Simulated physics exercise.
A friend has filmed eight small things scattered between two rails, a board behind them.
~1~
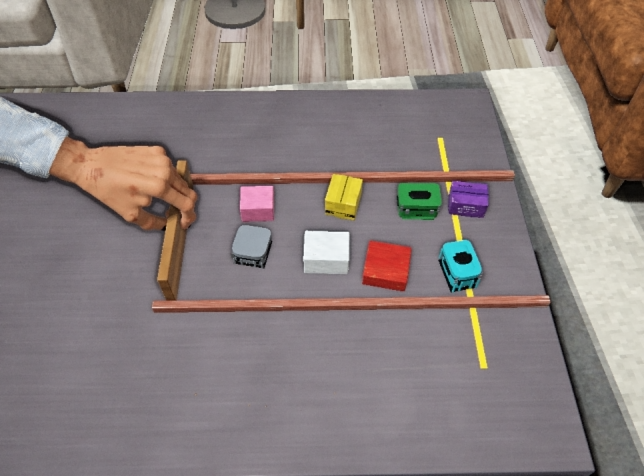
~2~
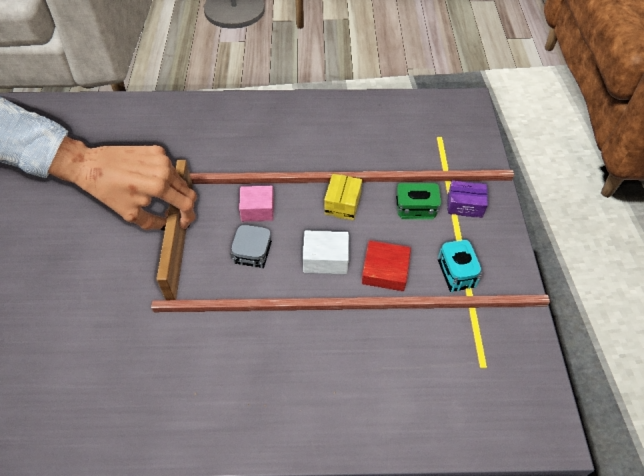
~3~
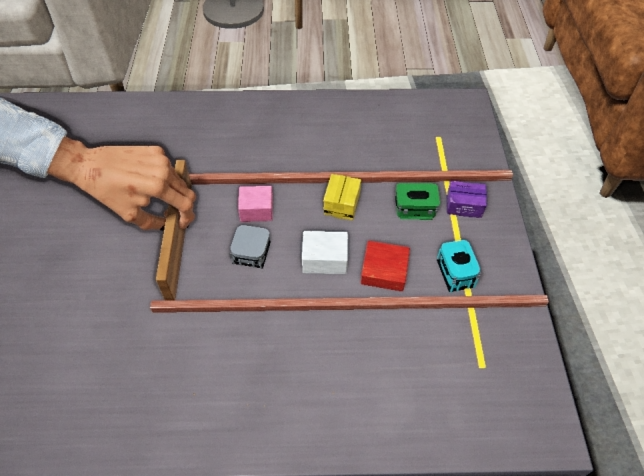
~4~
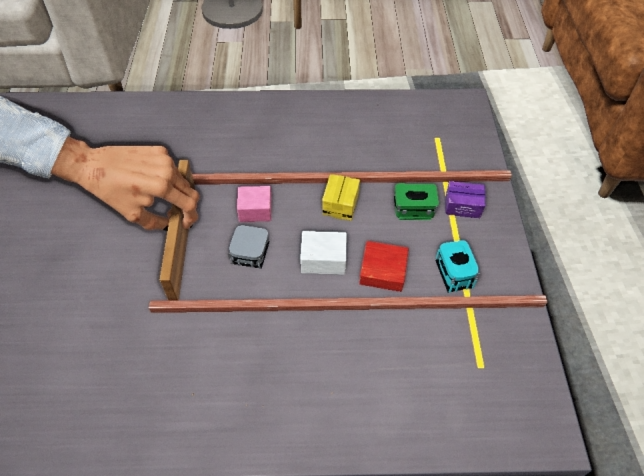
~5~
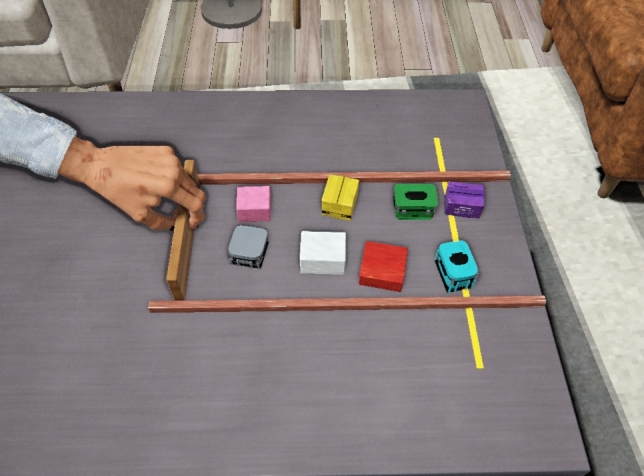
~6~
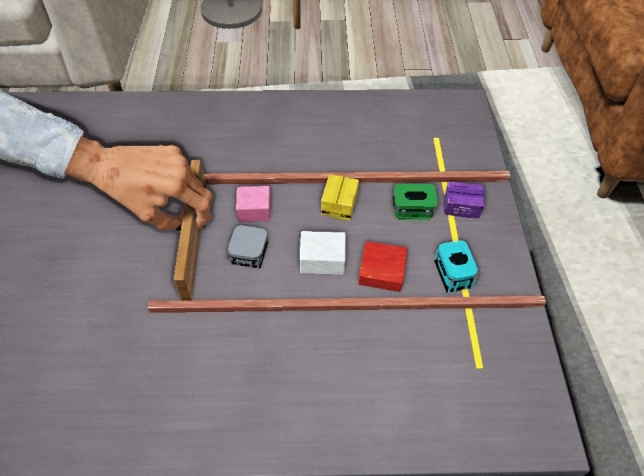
On a dark tabletop, a hand slides a wooden board slightly right between two rails.
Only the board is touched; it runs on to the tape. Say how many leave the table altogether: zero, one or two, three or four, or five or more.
As it turns out, the number that fall off is three or four.
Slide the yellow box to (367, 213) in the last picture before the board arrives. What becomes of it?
Then it survives.
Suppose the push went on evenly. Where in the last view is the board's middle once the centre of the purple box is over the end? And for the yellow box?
Near (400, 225) and (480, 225).
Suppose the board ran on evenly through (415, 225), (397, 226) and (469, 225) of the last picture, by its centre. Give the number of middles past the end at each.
It would be 2, 0 and 4.
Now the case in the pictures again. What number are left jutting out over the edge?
1 of them.
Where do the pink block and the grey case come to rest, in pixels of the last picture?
First (467, 202), then (474, 243).
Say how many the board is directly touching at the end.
In contact: 2.
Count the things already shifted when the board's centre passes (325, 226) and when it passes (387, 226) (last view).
By then 6, and 8.
A little later, none off yet; purple box at rest near (464, 200); turquoise case at rest near (456, 266); green case at rest near (414, 202).
Next, none off yet; purple box moving near (468, 199); turquoise case shifted about its own width near (487, 269); green case shifted a little near (432, 202).
Later still, none off yet; purple box tilted a little near (533, 200); turquoise case tilted well over near (561, 281); green case shifted well along near (497, 201).
When it is over, the number that fall off is three or four; down, red block, green case, turquoise case and purple box.
